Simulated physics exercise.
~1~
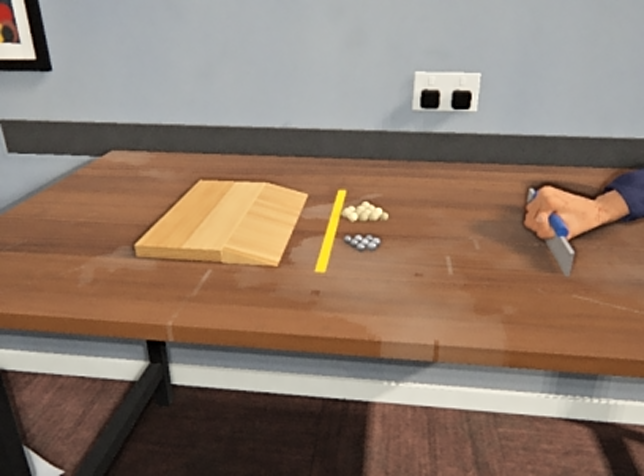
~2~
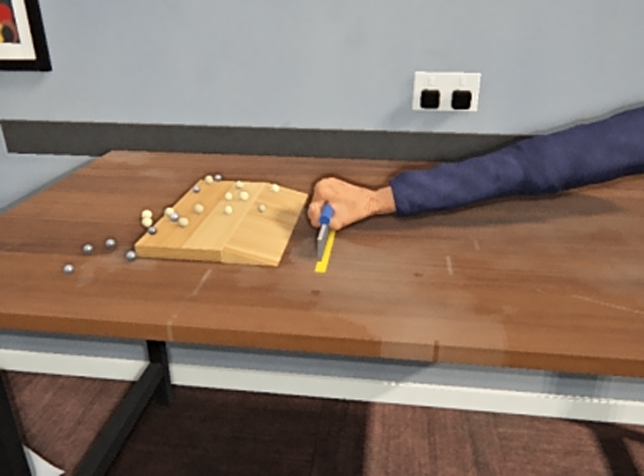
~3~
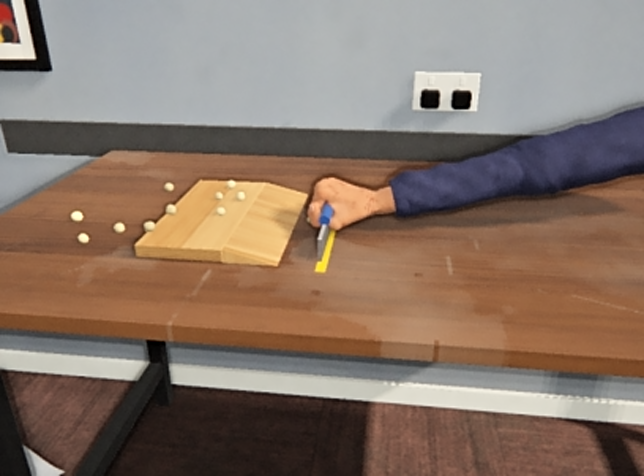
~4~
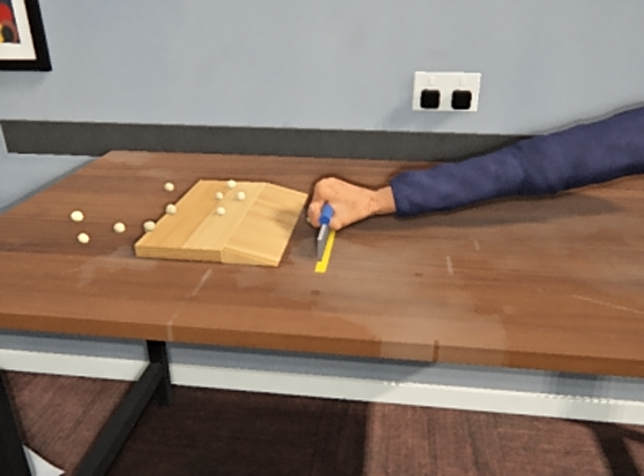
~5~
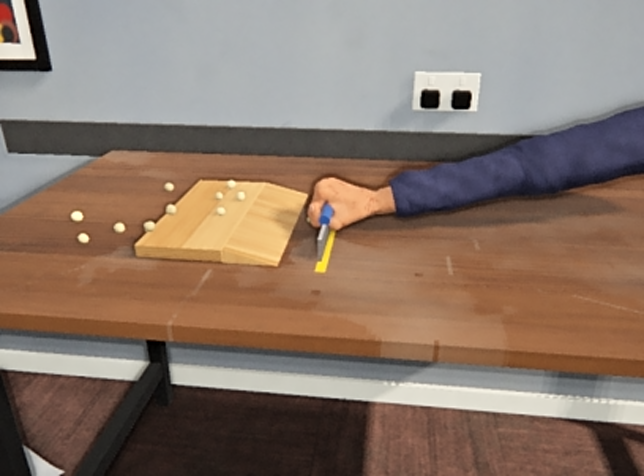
On a wooden table, a hand shoves small balls over a ramp, leaving pale ones scattered.
